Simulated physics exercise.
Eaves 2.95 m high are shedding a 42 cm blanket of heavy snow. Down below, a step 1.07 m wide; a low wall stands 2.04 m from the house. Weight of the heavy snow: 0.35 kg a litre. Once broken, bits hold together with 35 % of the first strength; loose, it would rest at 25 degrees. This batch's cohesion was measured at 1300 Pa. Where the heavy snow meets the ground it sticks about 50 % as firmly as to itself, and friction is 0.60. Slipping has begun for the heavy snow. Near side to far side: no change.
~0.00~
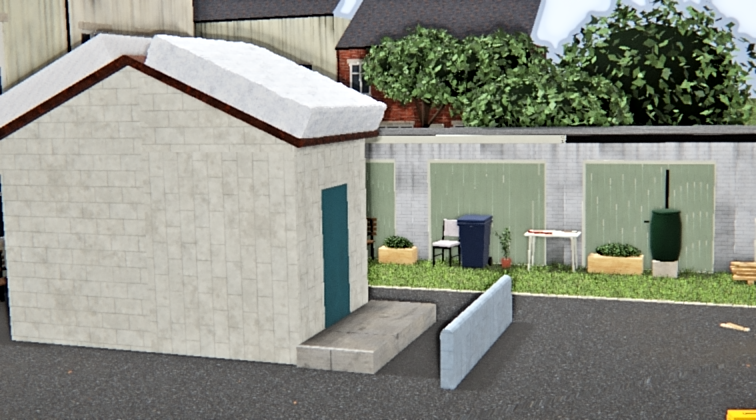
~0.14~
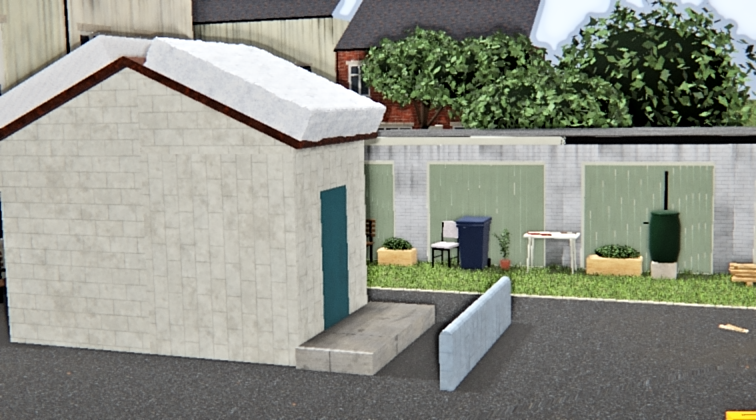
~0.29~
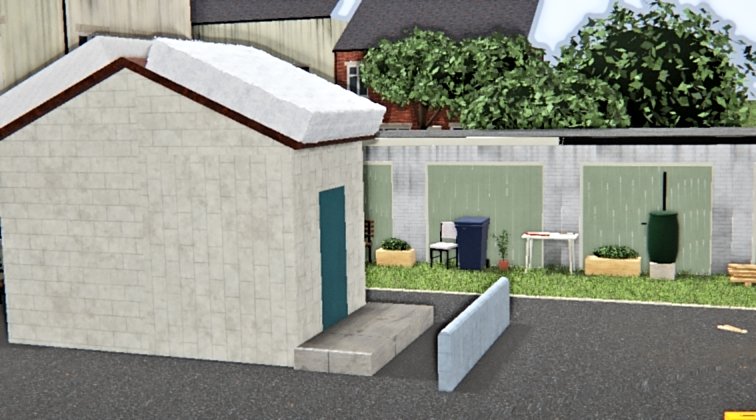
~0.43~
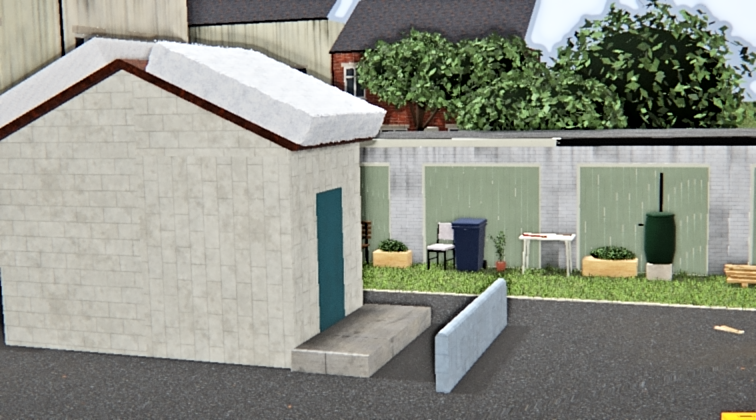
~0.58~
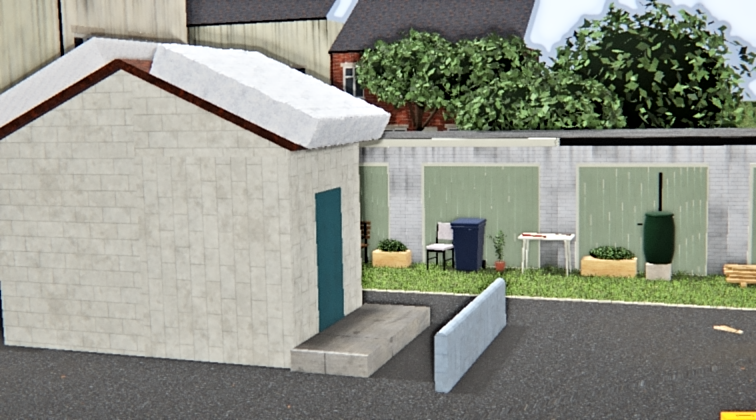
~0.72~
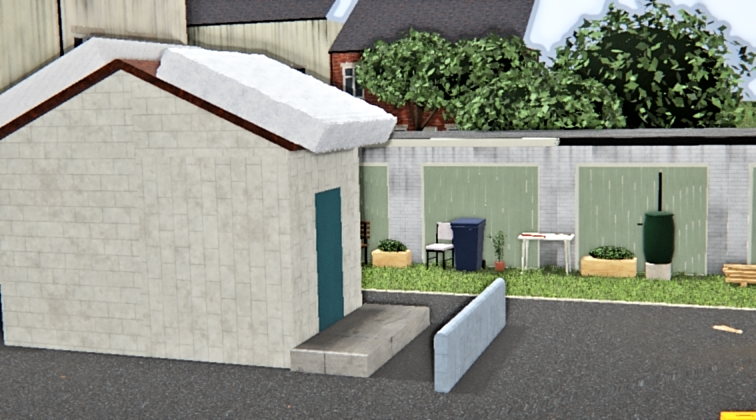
At the start, a thick slab of snow covers the roof of a pale block building with a teal door, beside a step and a low wall. The snow on the right-hand slope barely shifts at first, then slides slowly down to the right in one piece, leaving its lower edge jutting farther past the eaves.
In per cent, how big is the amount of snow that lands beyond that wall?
8 %.
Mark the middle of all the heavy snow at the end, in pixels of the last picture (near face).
You'll find it around (410, 349).
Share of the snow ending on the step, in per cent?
Roughly 10 in a hundred.
By 1.14 s, 84 % is still on the roof and 0 % is past the low wall.
By 1.62 s, 62 % is still on the roof and 0 % is past the low wall.
By 2.11 s, 9 % is still on the roof and 0 % is past the low wall.
By 2.60 s, none is still on the roof and 7 % is past the low wall.
By 3.50 s, at the end, none is still on the roof and 8 % is past the low wall.
